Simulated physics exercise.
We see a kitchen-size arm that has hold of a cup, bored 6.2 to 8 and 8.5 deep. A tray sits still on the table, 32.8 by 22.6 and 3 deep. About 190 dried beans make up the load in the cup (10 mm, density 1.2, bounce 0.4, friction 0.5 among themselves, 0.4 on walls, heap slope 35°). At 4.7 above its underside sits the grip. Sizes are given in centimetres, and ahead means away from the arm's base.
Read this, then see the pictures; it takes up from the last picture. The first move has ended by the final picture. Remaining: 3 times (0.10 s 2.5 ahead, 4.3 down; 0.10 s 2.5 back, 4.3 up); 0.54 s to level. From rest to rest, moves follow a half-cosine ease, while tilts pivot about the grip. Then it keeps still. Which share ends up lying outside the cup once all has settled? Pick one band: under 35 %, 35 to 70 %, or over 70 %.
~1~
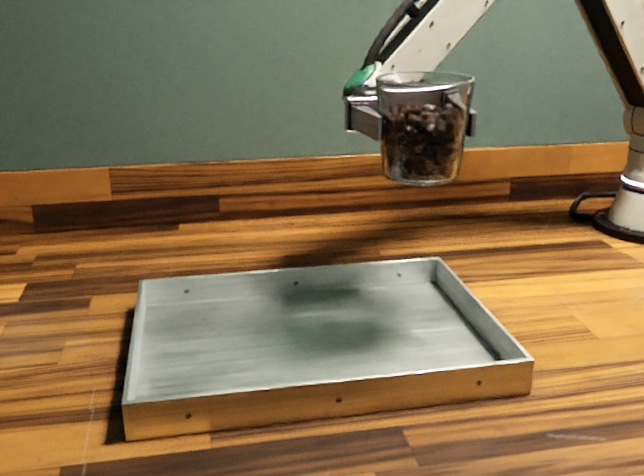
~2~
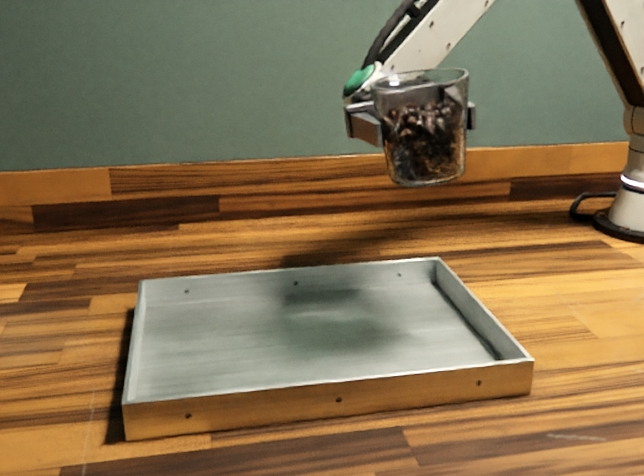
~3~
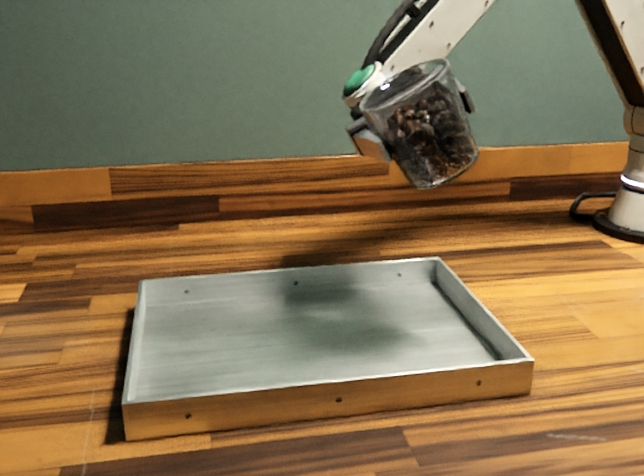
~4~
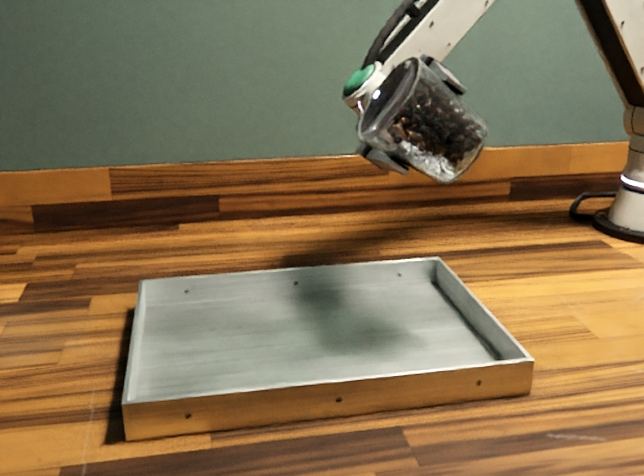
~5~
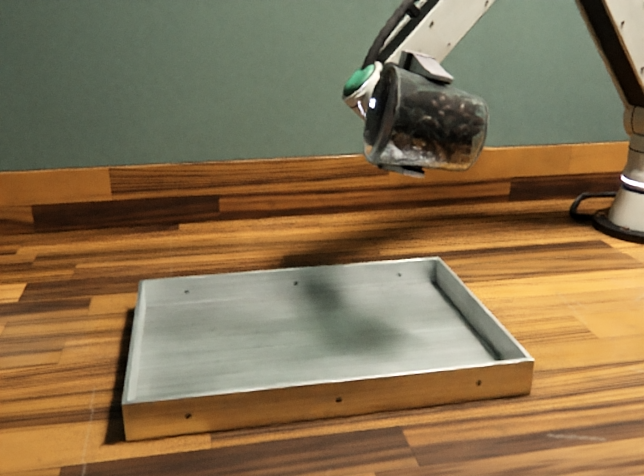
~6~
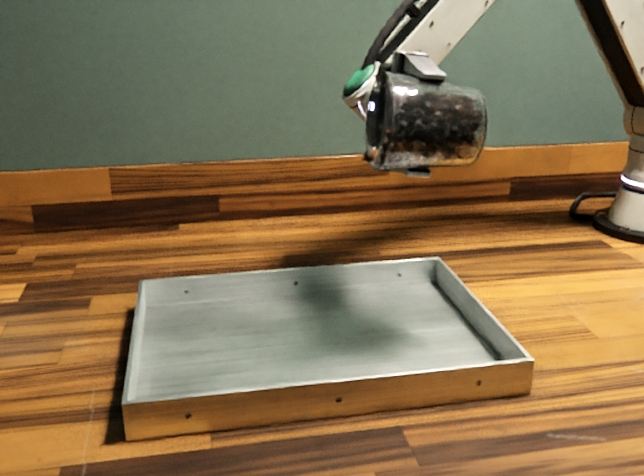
35 to 70 %.
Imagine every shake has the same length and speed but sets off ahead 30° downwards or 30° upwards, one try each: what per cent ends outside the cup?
Estimates, in order: 80 % then 100 %.
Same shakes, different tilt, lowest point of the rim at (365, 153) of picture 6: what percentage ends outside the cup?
About 20 %.
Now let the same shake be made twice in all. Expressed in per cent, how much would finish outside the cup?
I'd expect close to 40 per cent then.
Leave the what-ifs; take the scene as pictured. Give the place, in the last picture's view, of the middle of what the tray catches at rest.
Centre estimate: About (240, 351).
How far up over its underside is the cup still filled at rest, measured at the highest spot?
It reaches close to 7.0 cm in the end.
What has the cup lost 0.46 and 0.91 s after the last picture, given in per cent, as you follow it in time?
Taking the two times in order, I'd say 30 and then 50 per cent.
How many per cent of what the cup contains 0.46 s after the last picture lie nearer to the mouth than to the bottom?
I'd guess about 40 percent of it.
Then, 0.46 s on, tilted 84° forward, highest piece 22 above the table; 136 in the cup, 37 in the tray, 1 on the table or floor, 19 in flight or on a rim.
Then, 0.91 s on, tilted 32° forward, highest piece 23 above the table; 97 in the cup, 94 in the tray, 1 on the table or floor, 1 in flight or on a rim.
Then, 1.34 s on, level, highest piece 24 above the table; 97 in the cup, 94 in the tray, 2 on the table or floor.
Then, 2.39 s on, level, highest piece 24 above the table; 97 in the cup, 94 in the tray, 2 on the table or floor.
In the end, 97 in the cup, 94 in the tray, 2 on the table or floor. That is 50 % outside the cup.
